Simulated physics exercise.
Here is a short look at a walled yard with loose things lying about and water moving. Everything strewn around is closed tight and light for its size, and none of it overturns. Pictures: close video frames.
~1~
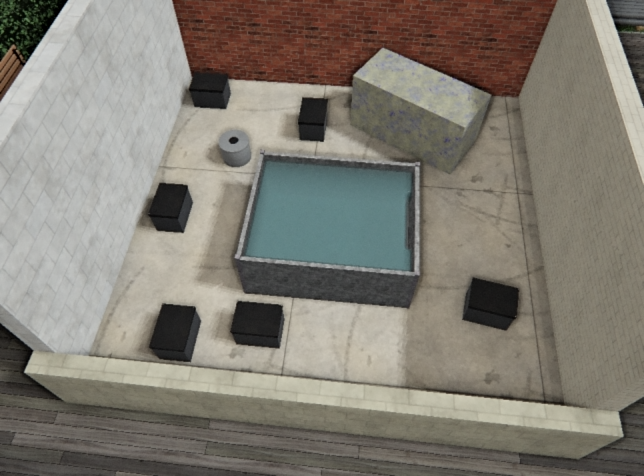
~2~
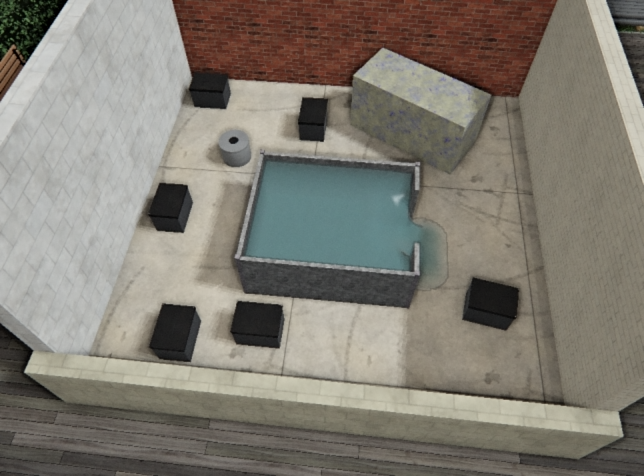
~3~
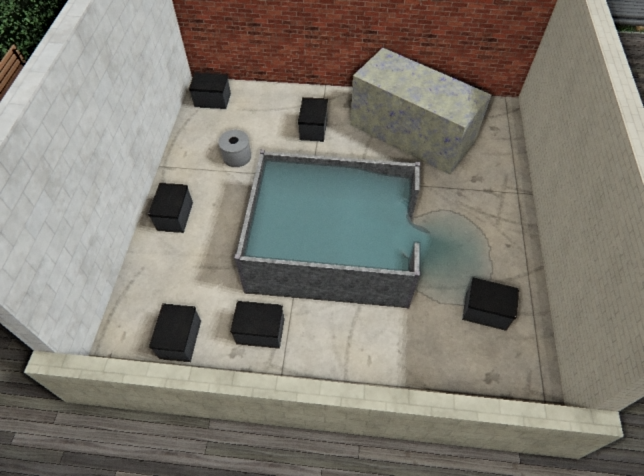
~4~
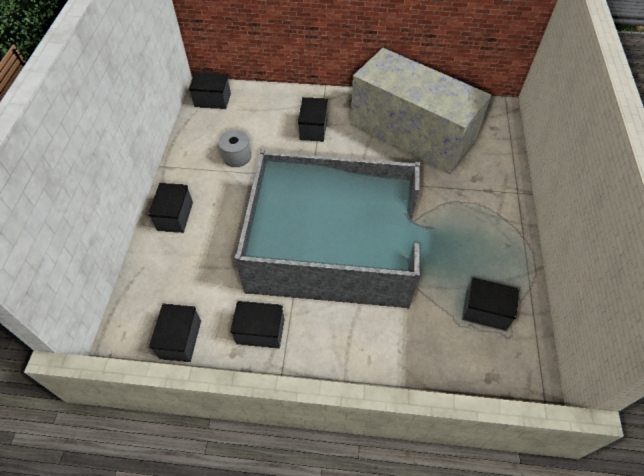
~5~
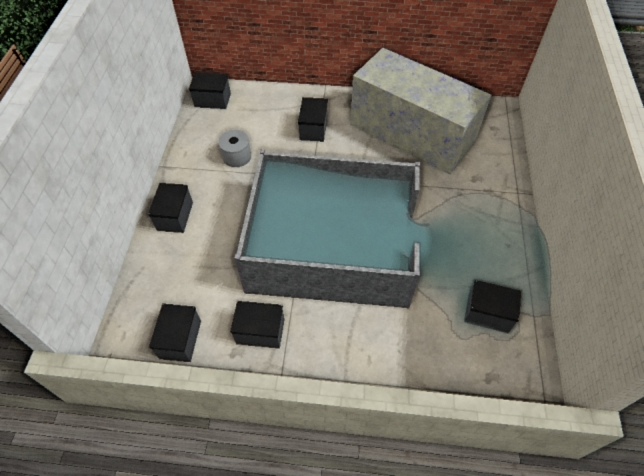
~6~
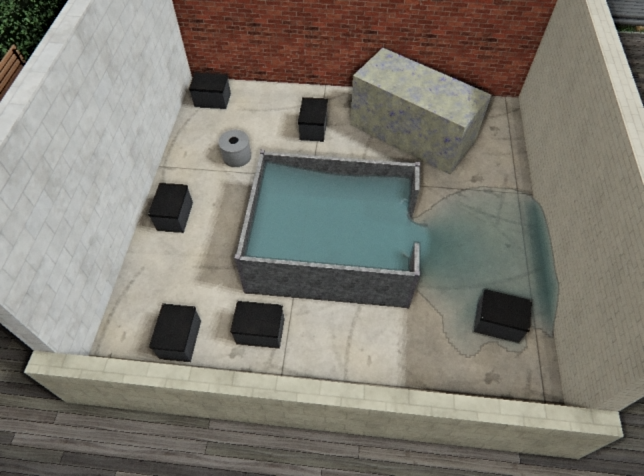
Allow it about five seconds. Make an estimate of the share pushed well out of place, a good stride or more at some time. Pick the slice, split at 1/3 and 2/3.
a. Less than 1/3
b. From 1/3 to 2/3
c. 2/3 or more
From 1/3 to 2/3 (b).
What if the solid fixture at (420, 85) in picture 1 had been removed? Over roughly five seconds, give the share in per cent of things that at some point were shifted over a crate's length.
I'd say near 60 out of every hundred.
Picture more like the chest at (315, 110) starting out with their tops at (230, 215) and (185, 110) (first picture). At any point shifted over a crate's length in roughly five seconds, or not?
Taking them in order, the first one never gets that far and the second one never gets that far.
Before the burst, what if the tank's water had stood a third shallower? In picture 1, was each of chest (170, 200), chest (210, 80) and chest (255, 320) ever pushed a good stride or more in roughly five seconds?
Item by item: Missed the mark, then missed the mark, then cleared the mark.
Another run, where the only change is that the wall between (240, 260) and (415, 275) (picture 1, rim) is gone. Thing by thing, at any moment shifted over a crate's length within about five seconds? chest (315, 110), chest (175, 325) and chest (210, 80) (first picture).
Here's my take, in sequence: Fails to go that far, dislodged that far, and dislodged that far.
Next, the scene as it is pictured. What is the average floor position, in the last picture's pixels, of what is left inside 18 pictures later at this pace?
Mean position: About (222, 214).
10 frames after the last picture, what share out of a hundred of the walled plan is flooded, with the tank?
Estimate: 40 %.
A moment on, 1 of 7 are well off their spots; 0 afloat.
Next, 1 of 7 are well off their spots; 0 afloat.
Later, 2 of 7 are well off their spots; 2 afloat.
In the end, 3 of 7 are well off their spots, and 3 have been at some point; 2 afloat.
